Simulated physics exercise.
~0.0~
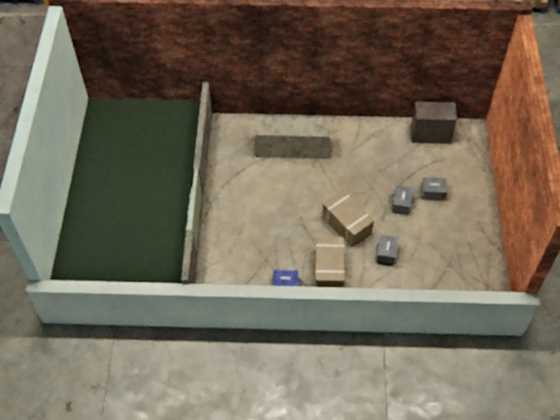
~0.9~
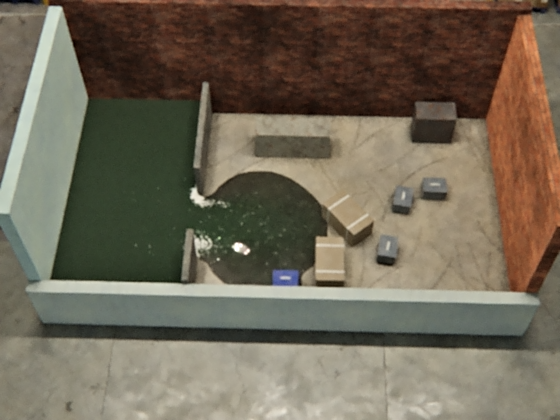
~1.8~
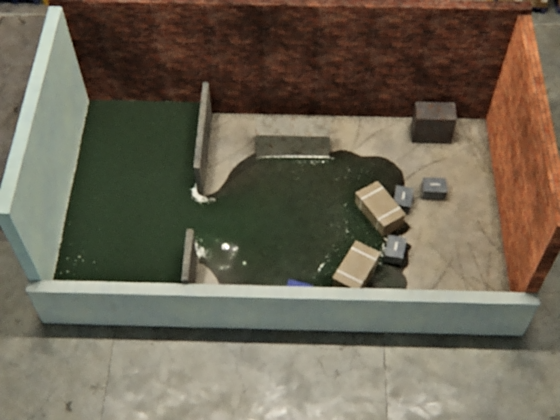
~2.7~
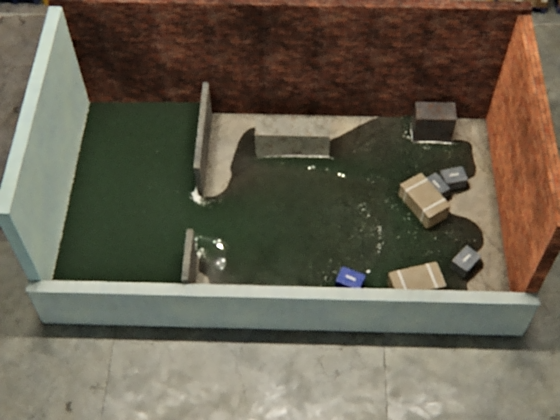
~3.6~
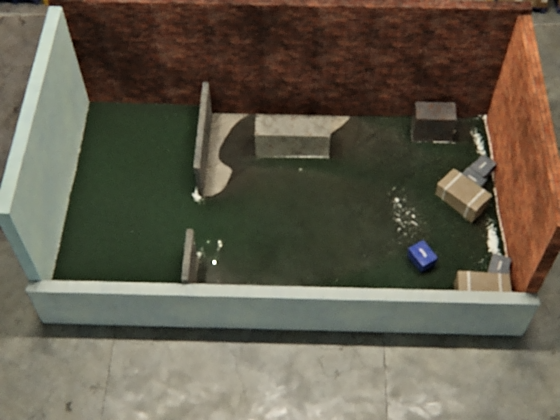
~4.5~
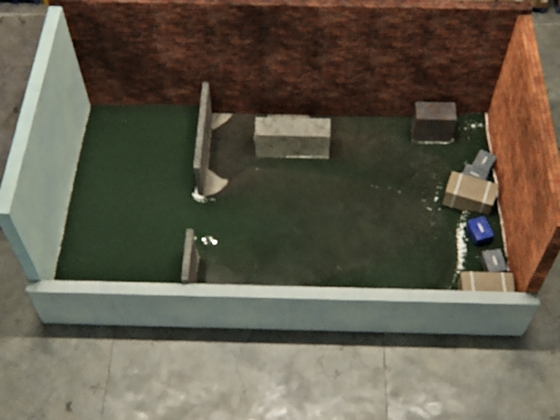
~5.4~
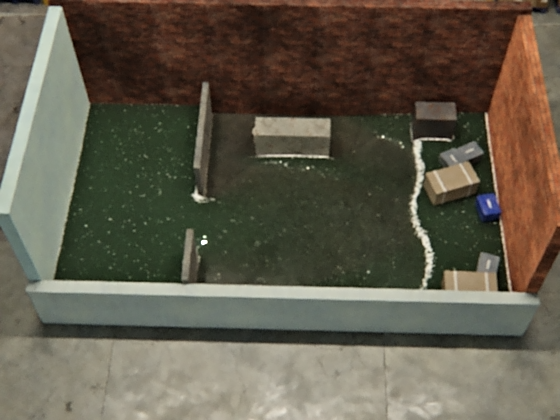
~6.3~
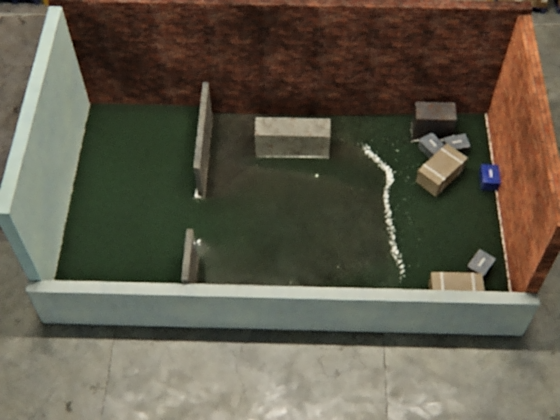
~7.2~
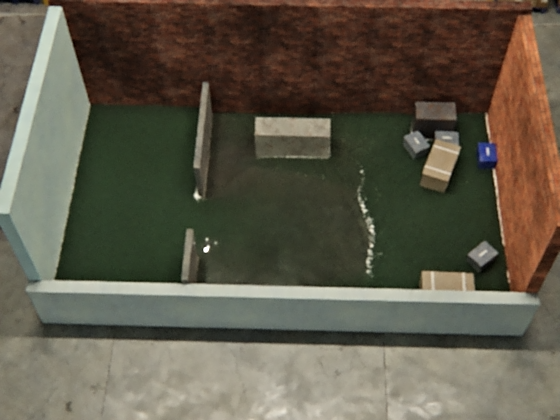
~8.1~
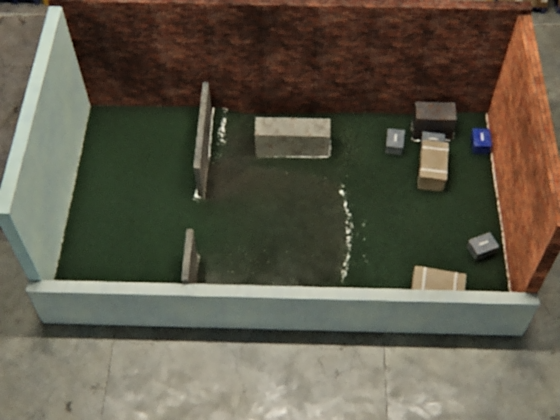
Green water bursting through a gap into a walled room, sweeping boxes and a blue tote right, then leaving them drifting apart.
